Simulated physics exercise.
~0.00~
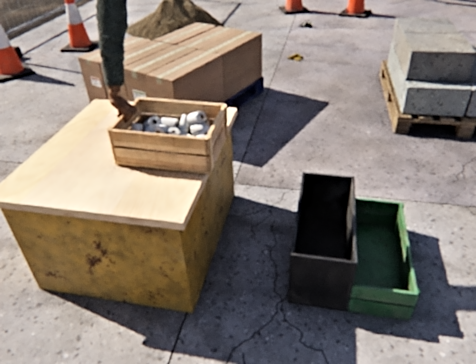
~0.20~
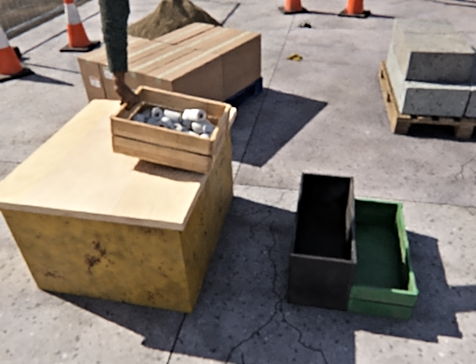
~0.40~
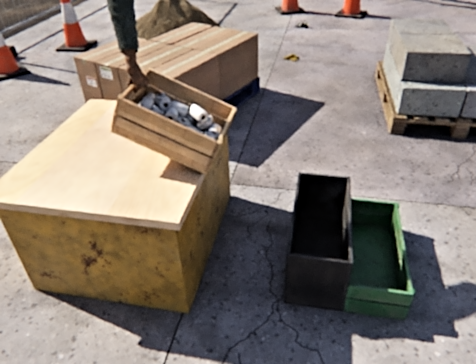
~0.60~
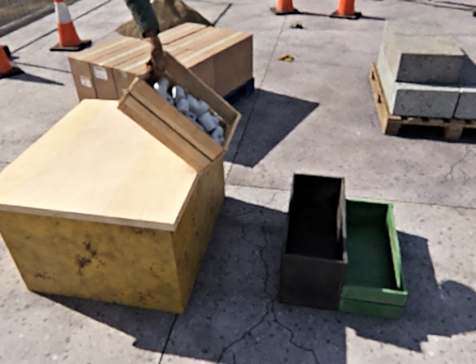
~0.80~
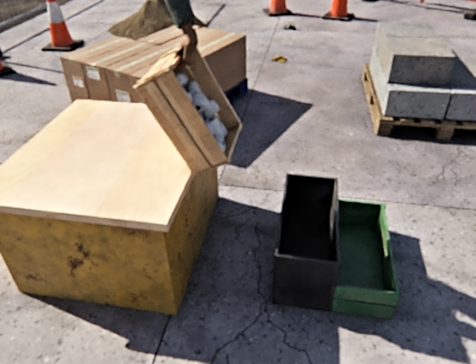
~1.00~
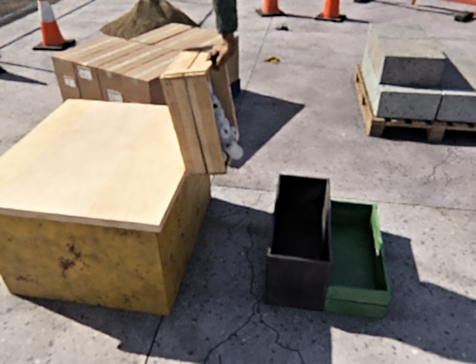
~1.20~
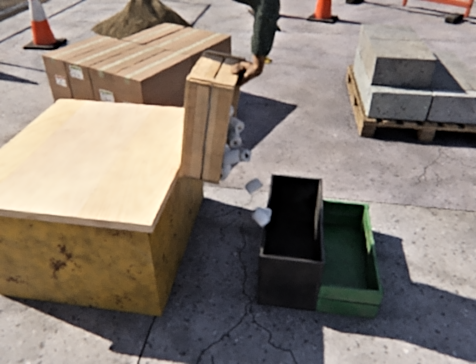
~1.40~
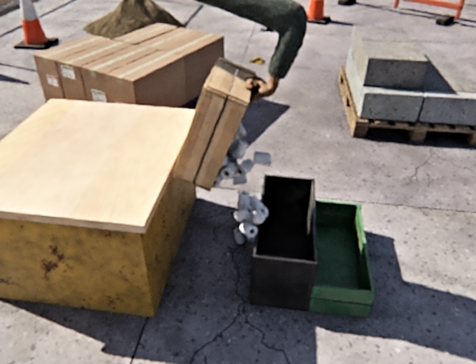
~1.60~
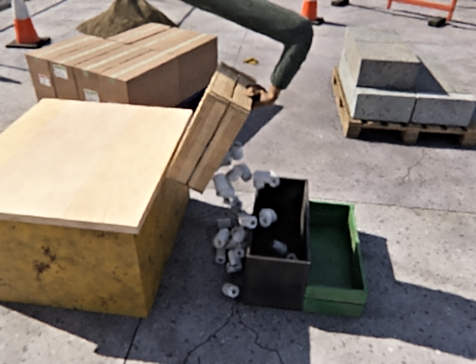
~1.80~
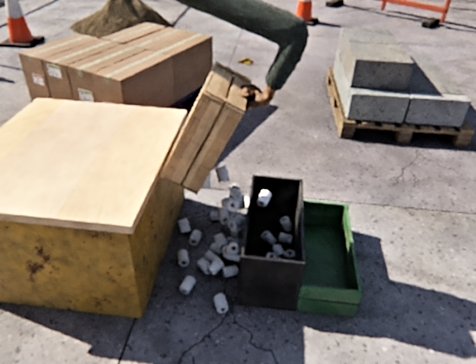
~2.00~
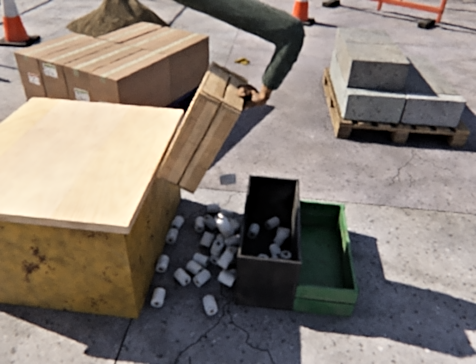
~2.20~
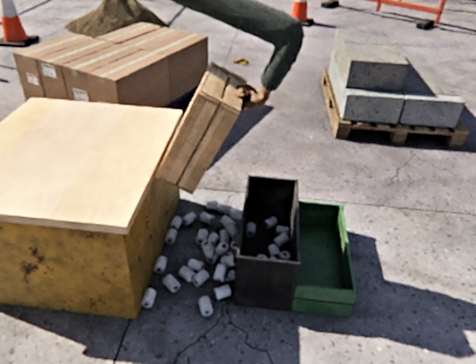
A wooden crate full of small white paper rolls sits on a bench with a pale top, gripped by a worker's hand, while an empty black bin and a green tub stand on the pavement to the right. The worker tilts the crate up and over the bench's edge as the view pans slightly right. Rolls begin to tumble out, then pour down in a stream, some striking the black bin's near side. Several drop into the black bin, but most scatter on the ground between it and the bench. The crate stays tipped as the rolls settle, leaving the green tub empty.
